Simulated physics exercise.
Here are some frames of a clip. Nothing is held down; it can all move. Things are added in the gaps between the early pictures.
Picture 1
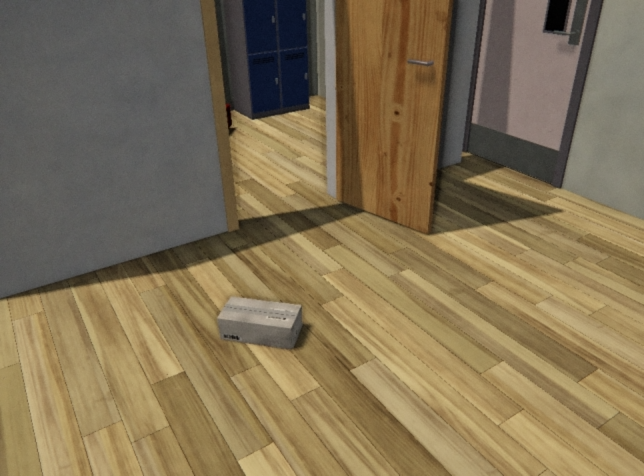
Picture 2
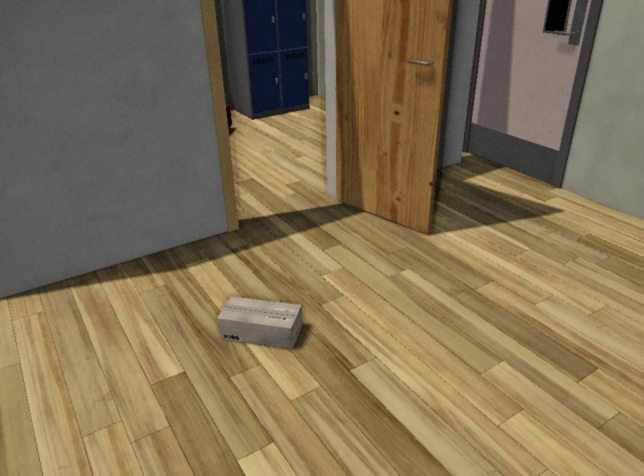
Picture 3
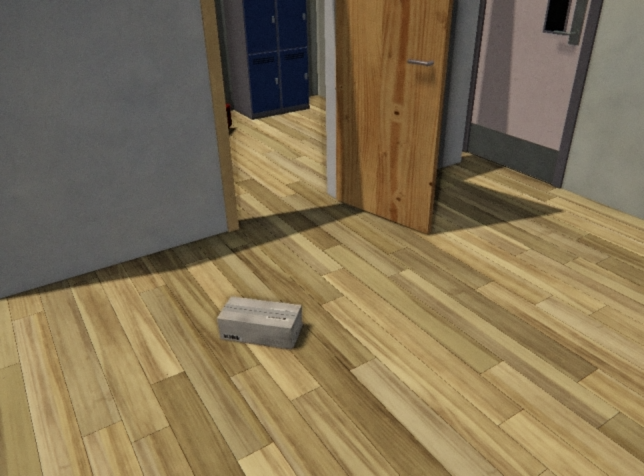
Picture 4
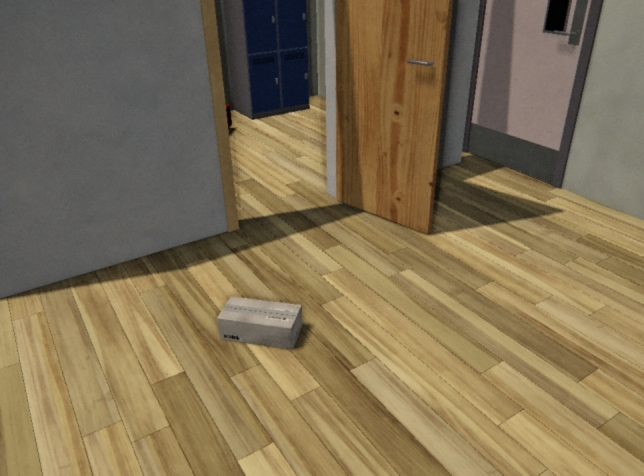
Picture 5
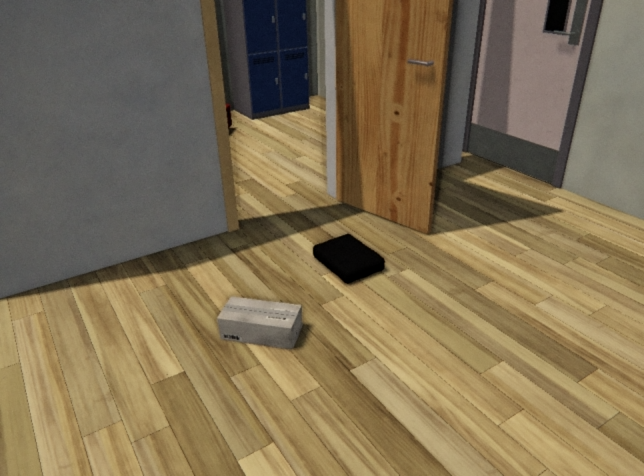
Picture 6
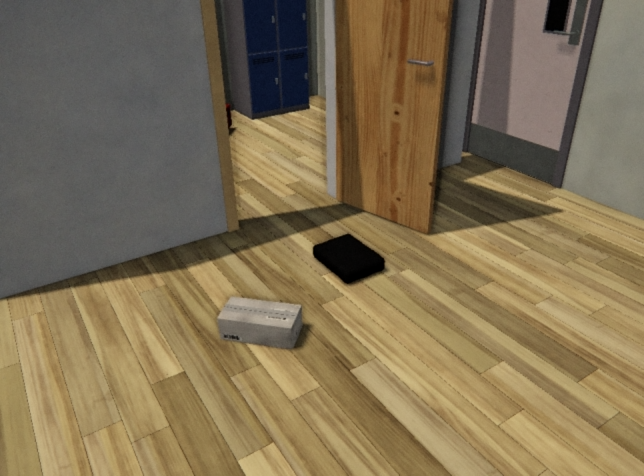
Black cushion appearing on the wooden floor beside a white parcel, near a wide-open door, with everything else staying still.
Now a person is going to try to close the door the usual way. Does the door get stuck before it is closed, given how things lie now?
No, the door will probably complete its swing.
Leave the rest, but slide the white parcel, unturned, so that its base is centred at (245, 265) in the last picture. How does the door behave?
In the end the door swings completely to.
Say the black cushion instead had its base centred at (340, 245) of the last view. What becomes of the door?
Next, the door gets stuck partway.
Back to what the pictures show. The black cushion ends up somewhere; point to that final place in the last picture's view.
It winds up at roughly (317, 268).
Then, 0.70 s later than the last frame, open by 80°.
Then, 1.10 s later than the last frame, open by 57°; black cushion moved a little near (329, 263).
Then, 1.30 s later than the last frame, open by 45°; black cushion moved a little near (319, 267).
Then, 1.80 s later than the last frame, open by 16°; black cushion moved a little near (317, 268).
When it is over, open by 0°; moved from the start, black cushion; white parcel as before. End places, in pixels of the last picture, black cushion near (317, 268).
